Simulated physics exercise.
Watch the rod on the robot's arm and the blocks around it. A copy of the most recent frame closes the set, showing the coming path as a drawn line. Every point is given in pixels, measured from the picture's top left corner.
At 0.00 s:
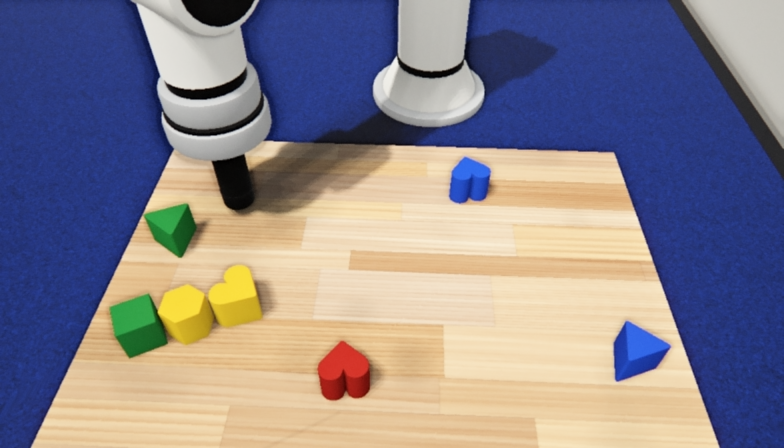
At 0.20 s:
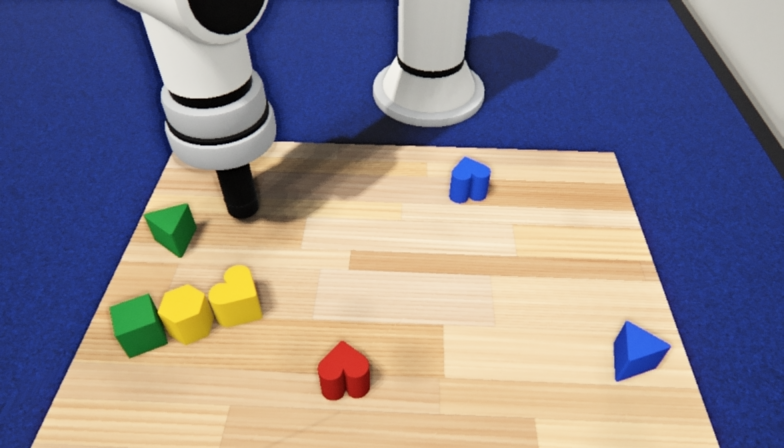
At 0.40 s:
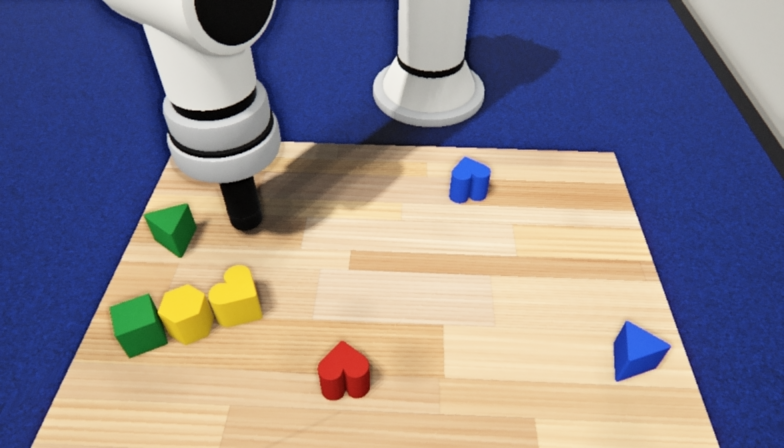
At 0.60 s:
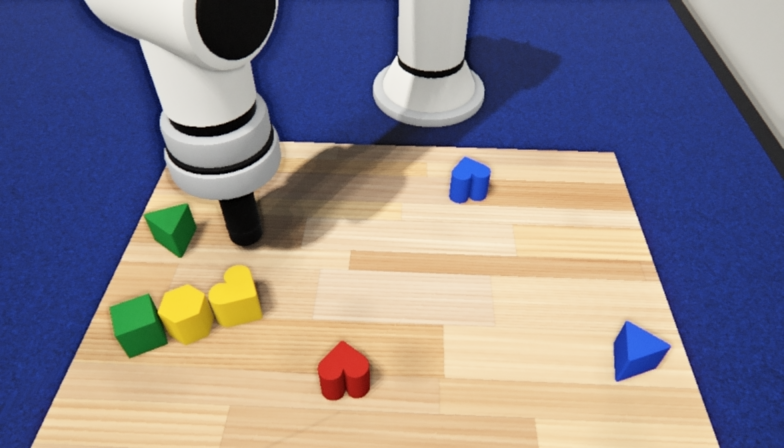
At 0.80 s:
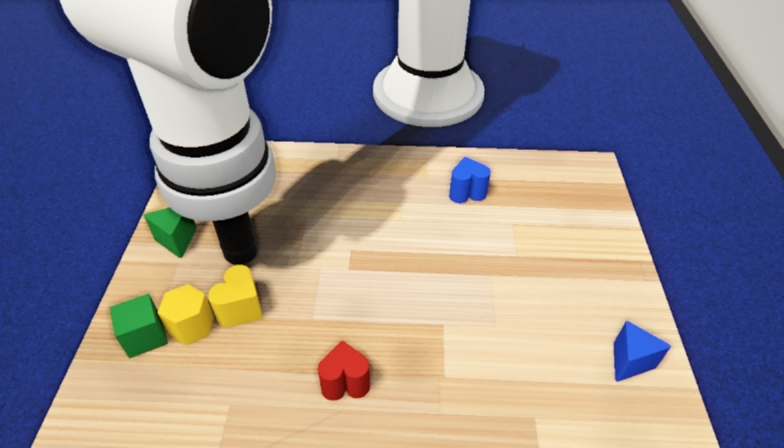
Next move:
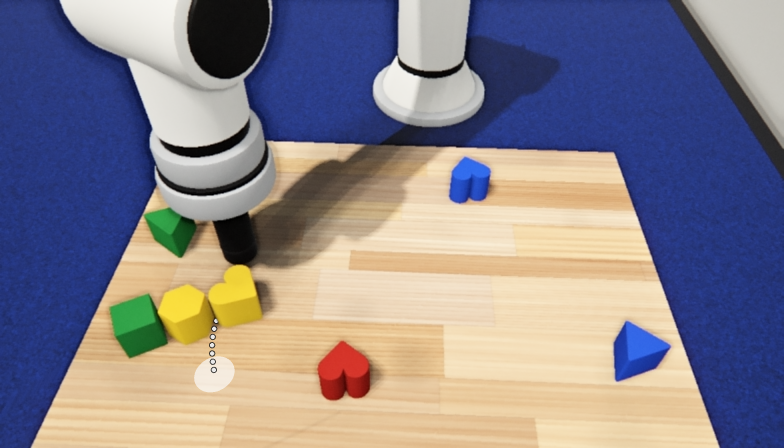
In this clip, a robot arm with a black rod moves a short way down the left side of a wooden board, nearing the yellow heart block, while the green, yellow, red and blue blocks all stay still.
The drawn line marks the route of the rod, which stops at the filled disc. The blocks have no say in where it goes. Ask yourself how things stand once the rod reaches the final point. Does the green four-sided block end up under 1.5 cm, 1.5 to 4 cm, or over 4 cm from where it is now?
Verdict: Less than 1.5 cm.
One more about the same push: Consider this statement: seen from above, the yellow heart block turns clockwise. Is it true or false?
That claim is false.
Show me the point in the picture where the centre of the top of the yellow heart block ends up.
At the end it should sit near (253, 347).
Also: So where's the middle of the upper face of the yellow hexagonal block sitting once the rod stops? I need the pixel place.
Most likely (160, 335).
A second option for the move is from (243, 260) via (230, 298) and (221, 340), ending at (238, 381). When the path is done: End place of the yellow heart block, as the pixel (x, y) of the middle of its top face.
Around pixel (272, 379).
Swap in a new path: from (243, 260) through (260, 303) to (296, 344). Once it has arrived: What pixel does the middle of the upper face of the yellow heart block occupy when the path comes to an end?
Located at (233, 324).
Path on the board, from (243, 260) via (227, 294) and (213, 332), ending at (214, 374).
The first path, step by step. One third of the way, rod (224, 288); yellow heart block (233, 303), turned 15° anticlockwise.
Two thirds of the way, rod (211, 326); green four-sided block (121, 318), turned 25° clockwise; yellow hexagonal block (163, 327), turned 35° clockwise; yellow heart block (241, 331), turned 70° anticlockwise.
At the end, rod (212, 367); green four-sided block (121, 318), turned 25° clockwise; green three-sided block in place; yellow hexagonal block (159, 333), turned 50° clockwise; yellow heart block (253, 347), turned 130° anticlockwise.
